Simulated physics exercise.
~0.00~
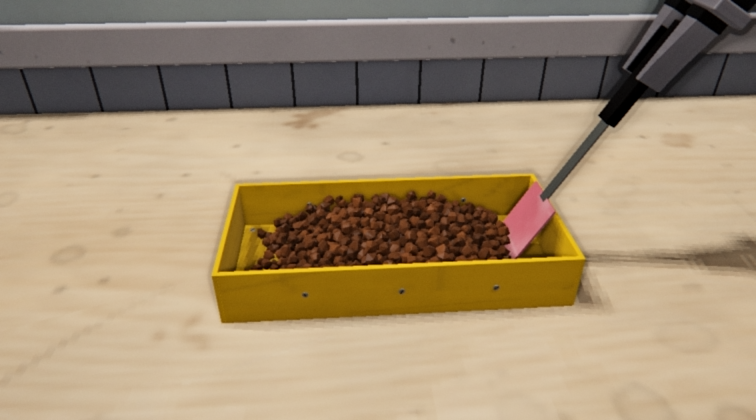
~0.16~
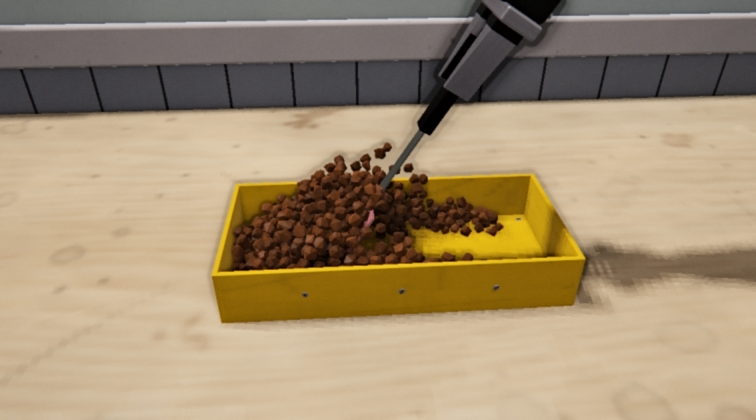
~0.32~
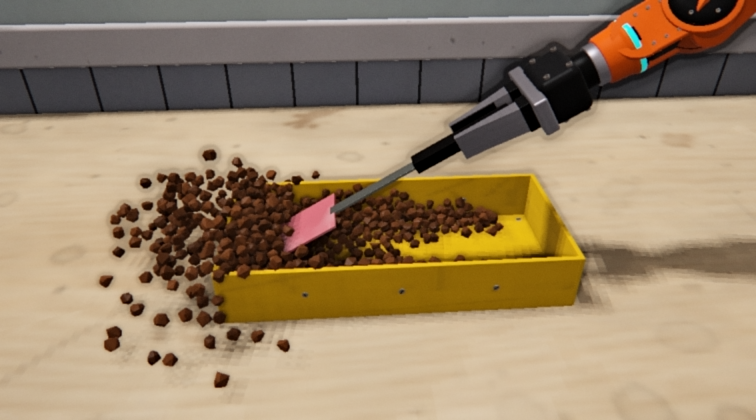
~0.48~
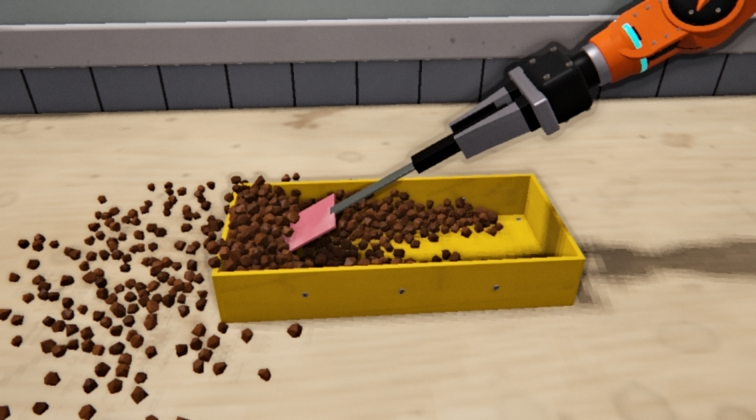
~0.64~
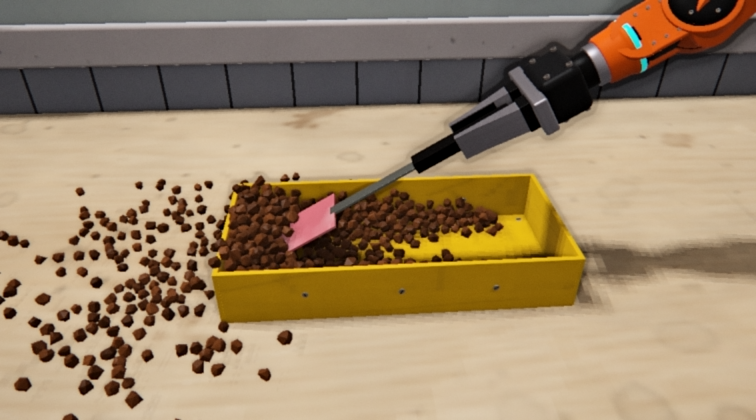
A robotic arm, orange and black with a grey gripper, holds a pink-bladed spatula at the right end of a yellow tray on a pale wooden tabletop, seen from slightly above with a grey tiled strip behind. Brown pellets lie heaped along the tray. The spatula sweeps left, piling them into a steep mound and baring the yellow floor behind it. It tilts flatter and stops near the left end, while many pellets spill over the edge. They scatter across the wood and settle, leaving a large share outside, though most remain in the tray.
